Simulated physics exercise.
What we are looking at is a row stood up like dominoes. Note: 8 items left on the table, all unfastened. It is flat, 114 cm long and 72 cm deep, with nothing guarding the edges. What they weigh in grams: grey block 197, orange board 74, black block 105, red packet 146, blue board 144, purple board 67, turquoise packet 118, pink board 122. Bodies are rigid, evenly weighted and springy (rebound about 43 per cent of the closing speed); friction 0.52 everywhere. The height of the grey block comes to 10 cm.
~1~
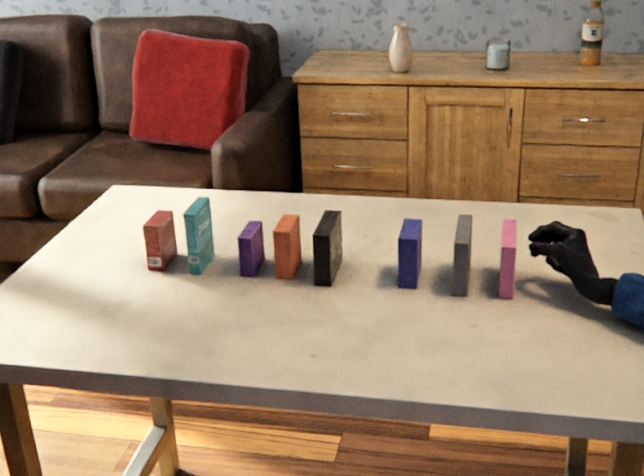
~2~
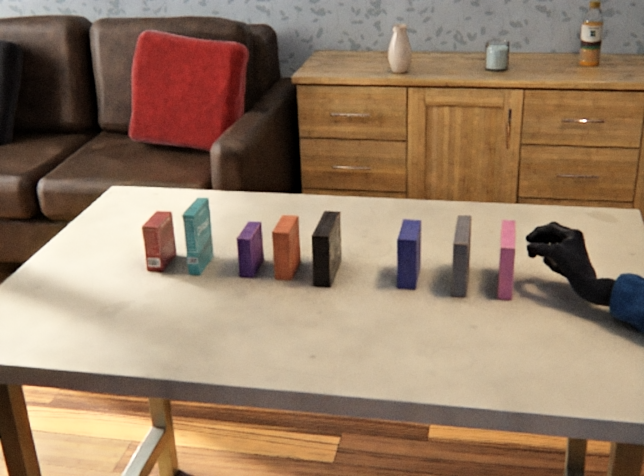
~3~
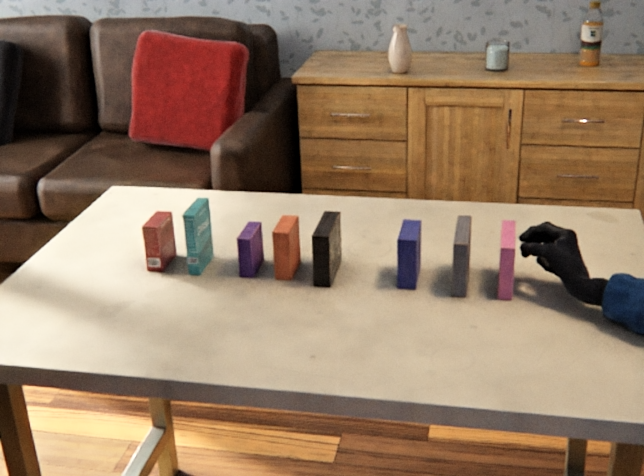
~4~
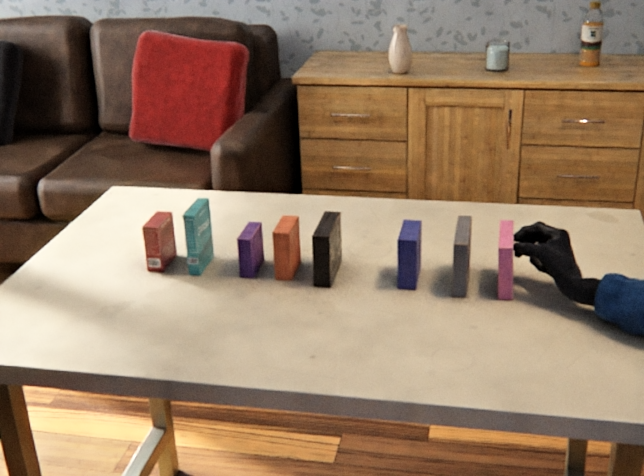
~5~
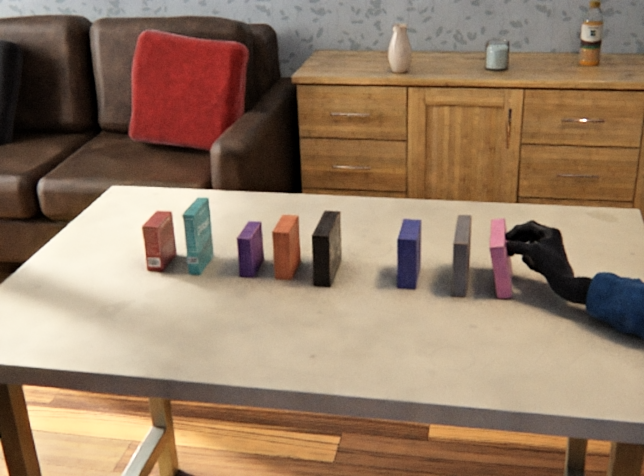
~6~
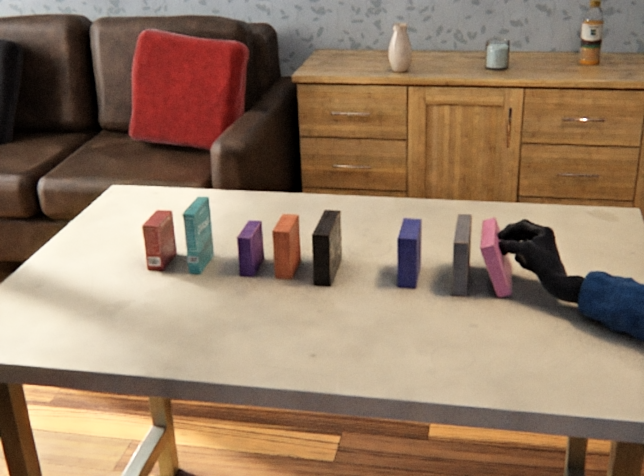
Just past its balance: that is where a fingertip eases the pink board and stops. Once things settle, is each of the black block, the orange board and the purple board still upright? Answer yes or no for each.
Black block: Yes, orange board: Yes, purple board: Yes.
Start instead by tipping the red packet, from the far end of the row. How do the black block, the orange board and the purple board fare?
The black block: Over; the orange board: Over; the purple board: Over.
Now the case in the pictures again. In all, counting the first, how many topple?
Count: 3.
Then, 0.40 s later than the last frame, pink board 60° over; grey block tilted 40°; blue board tilted 6°.
Then, 0.60 s later than the last frame, pink board 71° over; blue board on its side; grey block tilted 74°.
Then, 1.60 s later than the last frame, pink board 73° over; blue board on its side; grey block on its side.
When it is over, lying over on the table, grey block and blue board; the other 4 within 5 cm of the start. End places, in pixels of the last picture, black block near (326, 247), orange board near (287, 246).
